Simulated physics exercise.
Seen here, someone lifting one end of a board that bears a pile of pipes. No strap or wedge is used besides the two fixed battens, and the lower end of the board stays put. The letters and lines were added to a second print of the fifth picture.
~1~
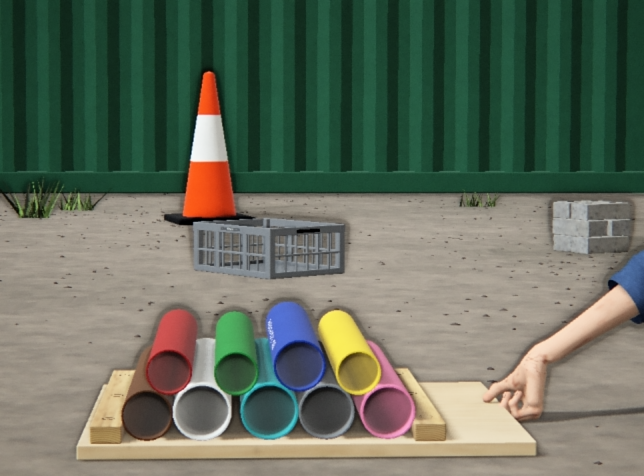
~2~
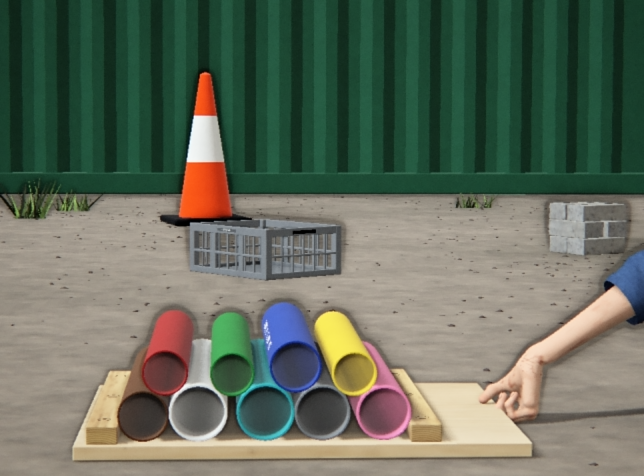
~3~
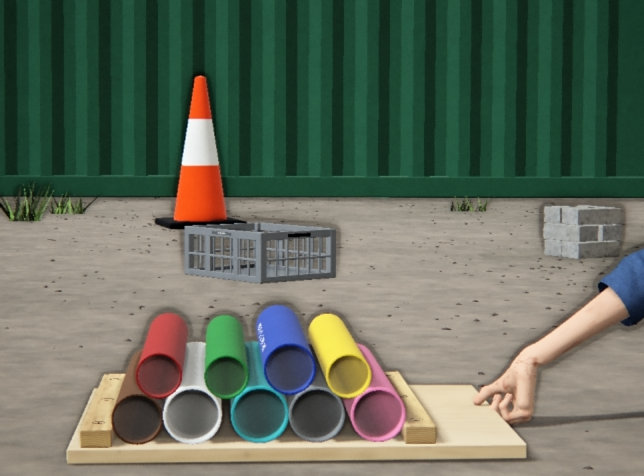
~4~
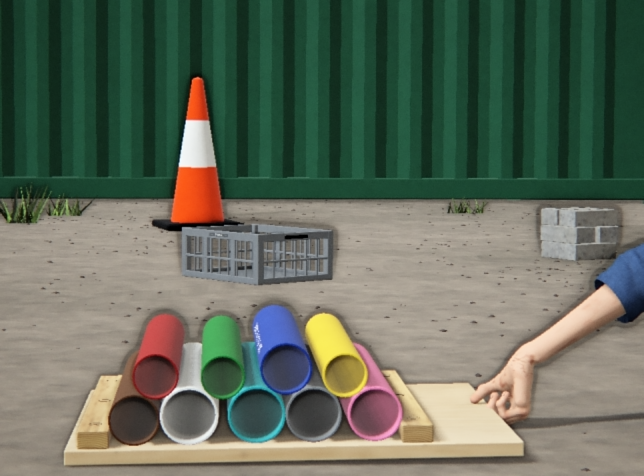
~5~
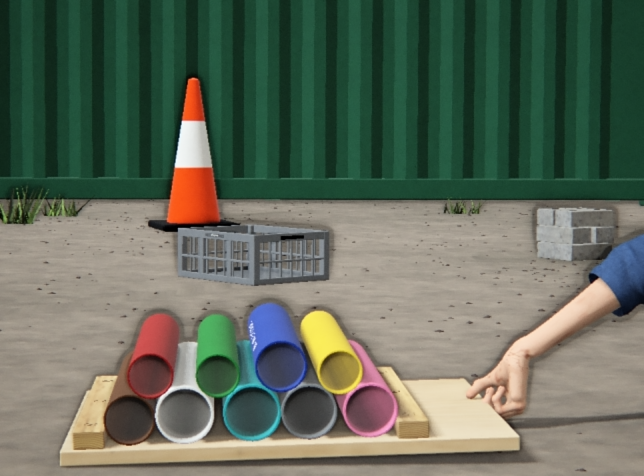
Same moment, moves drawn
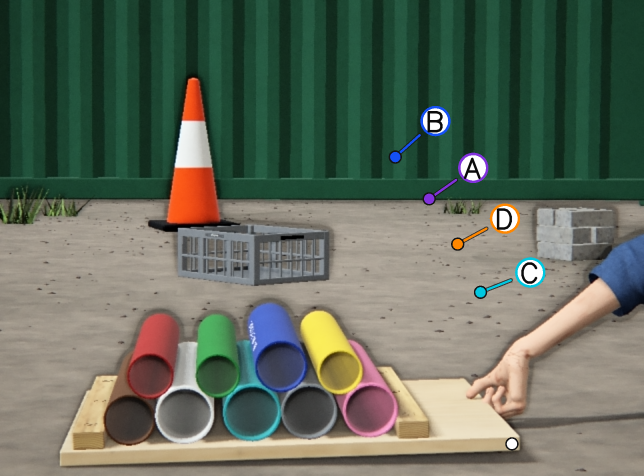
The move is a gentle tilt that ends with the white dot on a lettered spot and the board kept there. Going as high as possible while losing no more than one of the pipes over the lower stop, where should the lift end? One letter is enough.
Up to D.
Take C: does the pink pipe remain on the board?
Yes, with C.
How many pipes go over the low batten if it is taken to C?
The count is none.
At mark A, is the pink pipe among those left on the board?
Yes, with A.
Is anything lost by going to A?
At A: Yes.
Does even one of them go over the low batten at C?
At C: No.
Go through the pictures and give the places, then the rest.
The first picture shows pink pipe (388, 412); red pipe (169, 372); green pipe (236, 374).
The second picture shows green pipe (232, 374); yellow pipe (354, 373).
The third picture shows board (291, 413); pink pipe (378, 415); white pipe (192, 415).
The fourth picture shows board (288, 412); brown pipe (134, 420); white pipe (190, 416).
The fifth picture shows board (284, 410); brown pipe (130, 420); white pipe (185, 415).
On the copy, A at (429, 199); B at (395, 157); C at (481, 292); D at (458, 244); the white dot at (512, 444).
On D. First, board at 17°.
Then, board at 28°.
Finally, board at 28°, one over the low batten (red).
By contrast, A four over the low batten (red, green, yellow, blue); B four over the low batten (red, green, yellow, blue); C none over the low batten.
